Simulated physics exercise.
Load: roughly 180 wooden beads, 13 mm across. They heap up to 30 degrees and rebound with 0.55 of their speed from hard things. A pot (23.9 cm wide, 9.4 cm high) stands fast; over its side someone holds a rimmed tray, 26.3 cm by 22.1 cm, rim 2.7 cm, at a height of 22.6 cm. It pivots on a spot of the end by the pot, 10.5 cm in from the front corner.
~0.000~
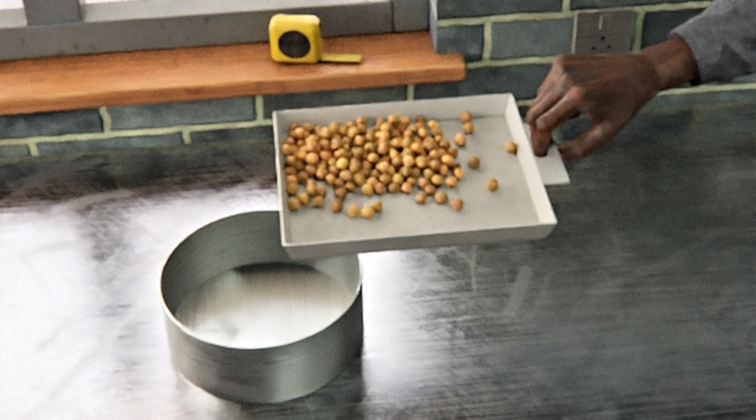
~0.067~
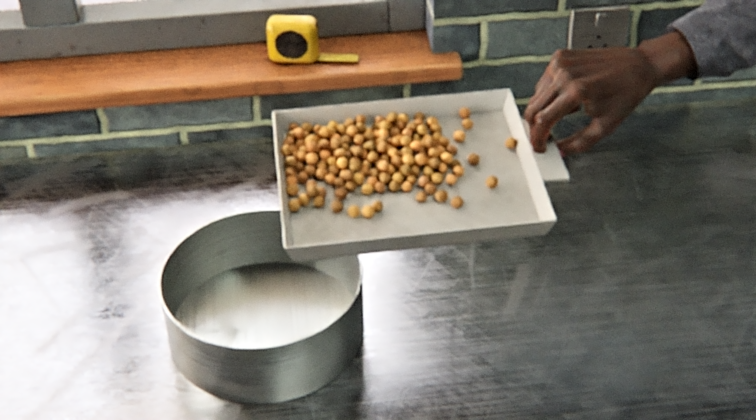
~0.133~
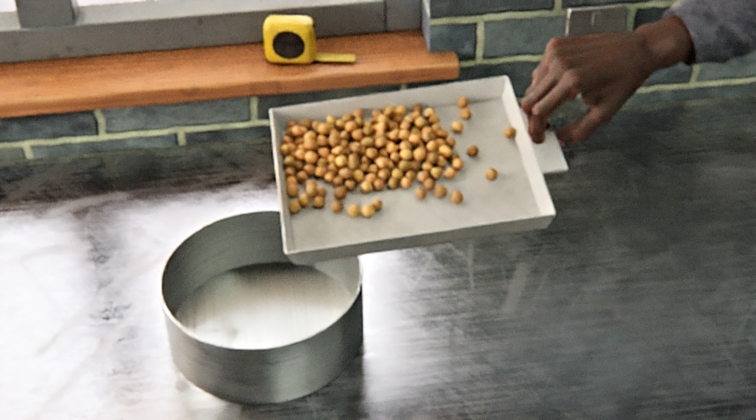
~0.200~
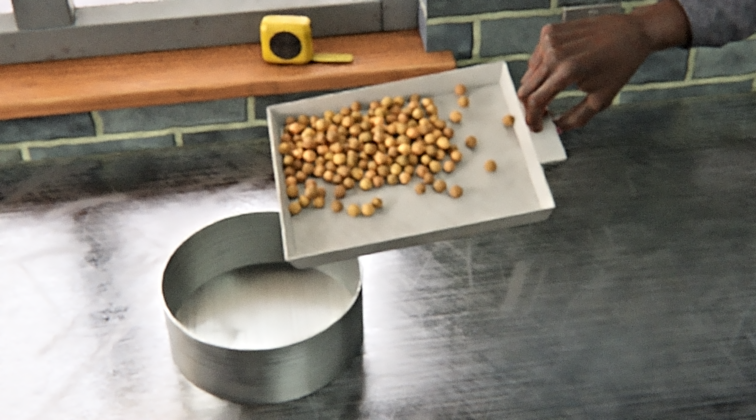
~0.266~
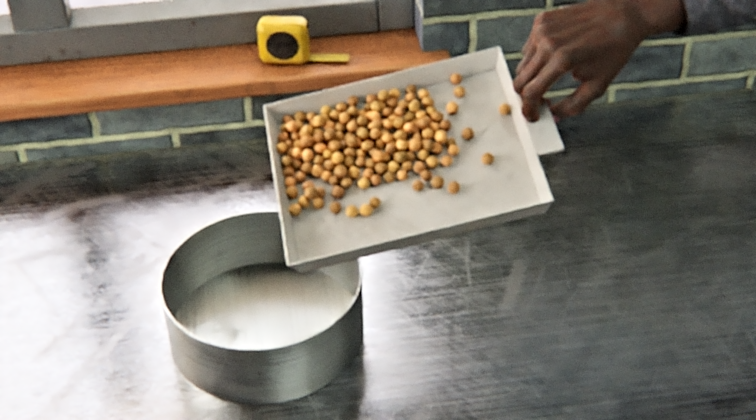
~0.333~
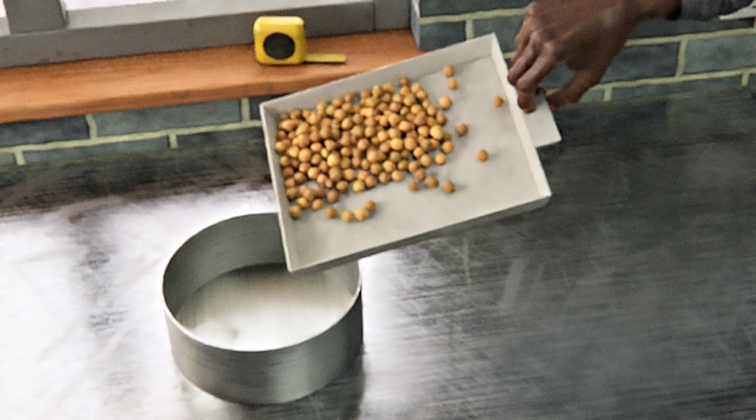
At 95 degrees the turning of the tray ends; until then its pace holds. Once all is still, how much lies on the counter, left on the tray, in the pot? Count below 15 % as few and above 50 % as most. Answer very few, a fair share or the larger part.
On the counter: The larger part; left on the tray: Very few; in the pot: A fair share.
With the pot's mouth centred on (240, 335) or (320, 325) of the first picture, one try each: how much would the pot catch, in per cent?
About 100 and 100 per cent.
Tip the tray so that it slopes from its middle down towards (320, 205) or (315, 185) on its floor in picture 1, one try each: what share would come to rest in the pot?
About 70 and 95 per cent.
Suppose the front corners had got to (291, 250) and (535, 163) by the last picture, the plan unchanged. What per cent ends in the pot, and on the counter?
Pot 85, counter 15.
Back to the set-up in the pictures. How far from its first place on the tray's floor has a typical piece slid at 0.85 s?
Some 10 cm.
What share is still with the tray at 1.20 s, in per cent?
Some 65 per cent of the load.
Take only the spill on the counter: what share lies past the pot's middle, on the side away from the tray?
About 40 per cent.
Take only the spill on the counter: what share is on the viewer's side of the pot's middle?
Some 100 per cent.
Then, at 0.85 s, tilt 55 degrees; the tray holds 95 %, the pot 0 %.
Then, at 1.20 s, tilt 79 degrees; the tray holds 65 %, the pot 5 %.
After 1.63 s, tilt 95 degrees; the tray holds 0 %, the pot 30 %.
By 2.7 s all is still; counter 70 %, tray 0 %, pot 30 %.
